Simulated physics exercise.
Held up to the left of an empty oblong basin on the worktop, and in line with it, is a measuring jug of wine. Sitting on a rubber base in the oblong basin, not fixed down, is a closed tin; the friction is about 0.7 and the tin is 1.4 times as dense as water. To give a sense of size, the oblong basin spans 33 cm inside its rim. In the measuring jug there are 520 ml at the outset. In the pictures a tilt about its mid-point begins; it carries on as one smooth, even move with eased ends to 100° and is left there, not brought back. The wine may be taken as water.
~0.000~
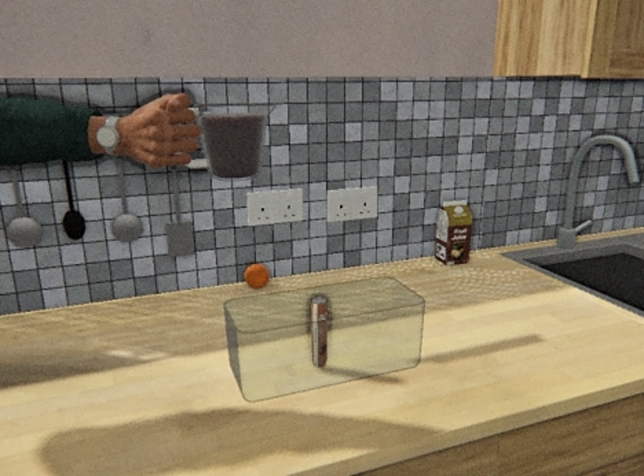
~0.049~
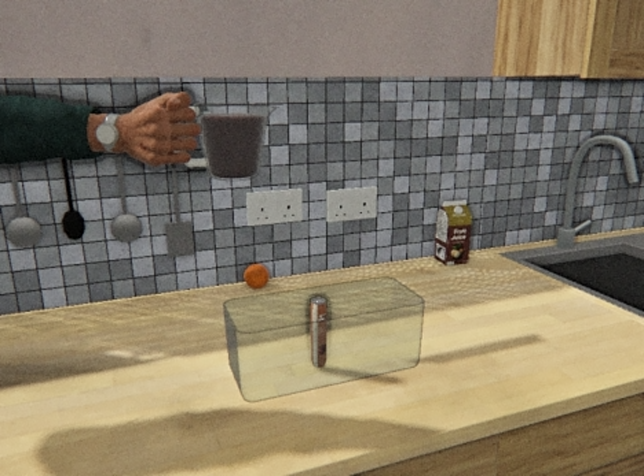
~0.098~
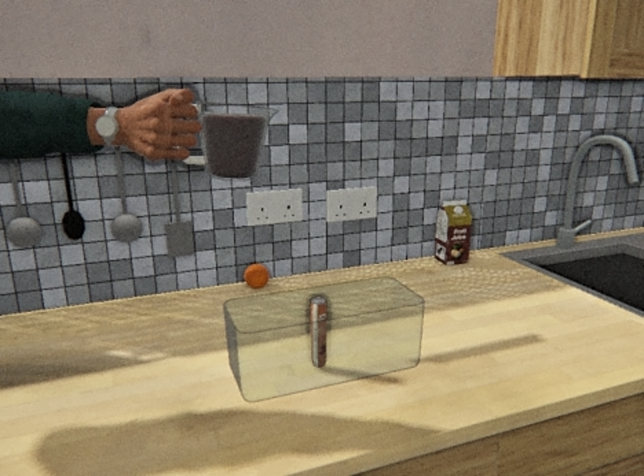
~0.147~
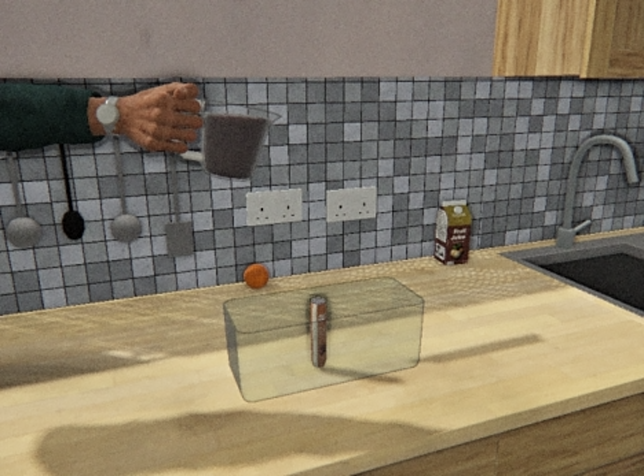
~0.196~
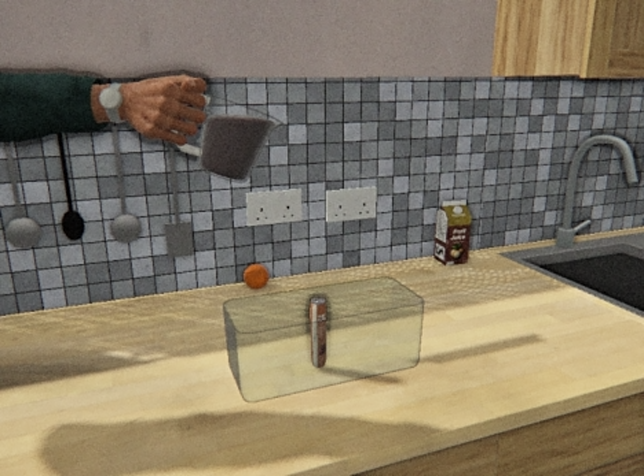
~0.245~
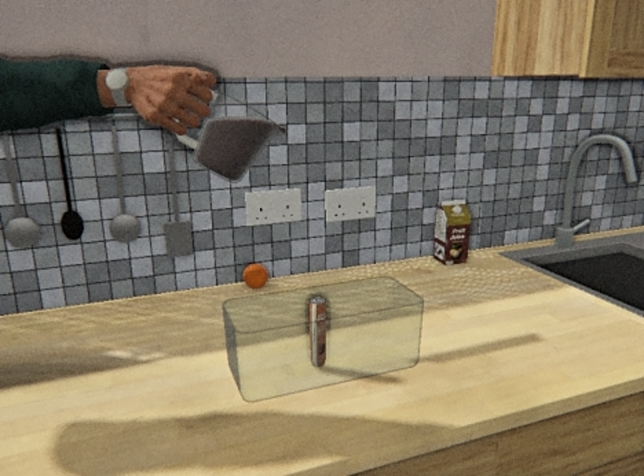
A hand holding a measuring jug of dark liquid starts with it upright, up and to the left of a clear oblong basin on a wooden worktop, where a closed tin stands inside. The jug then tilts gradually to the right, its right rim lowering, while the basin and tin stay still.
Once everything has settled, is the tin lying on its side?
No.
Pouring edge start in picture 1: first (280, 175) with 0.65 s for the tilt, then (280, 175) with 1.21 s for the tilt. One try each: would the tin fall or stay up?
Trial 1 - tin tips; trial 2 - tin tips.
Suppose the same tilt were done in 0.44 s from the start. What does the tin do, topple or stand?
Then the tin does not tip.
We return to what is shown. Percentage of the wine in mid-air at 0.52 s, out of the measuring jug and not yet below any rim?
Near 46 per cent at that moment.
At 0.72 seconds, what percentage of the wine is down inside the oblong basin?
I reckon close to 54 per cent.
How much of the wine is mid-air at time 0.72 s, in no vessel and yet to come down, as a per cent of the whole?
36 in a hundred, give or take.
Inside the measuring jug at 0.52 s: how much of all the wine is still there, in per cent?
At that time about 50 in a hundred parts are still held.
After 0.52 s the tilt is 90° and 50 per cent is still to pour; the tin stands where it began.
After 0.72 s the tilt is 100° and 10 per cent is still to pour; the tin stands where it began.
After 0.92 s the tilt is 100° and 1 per cent is still to pour; the tin stands where it began.
After 1.15 s the tilt is 100° and 0 per cent is still to pour; the tin stands where it began.
In the end the tin stands where it began.
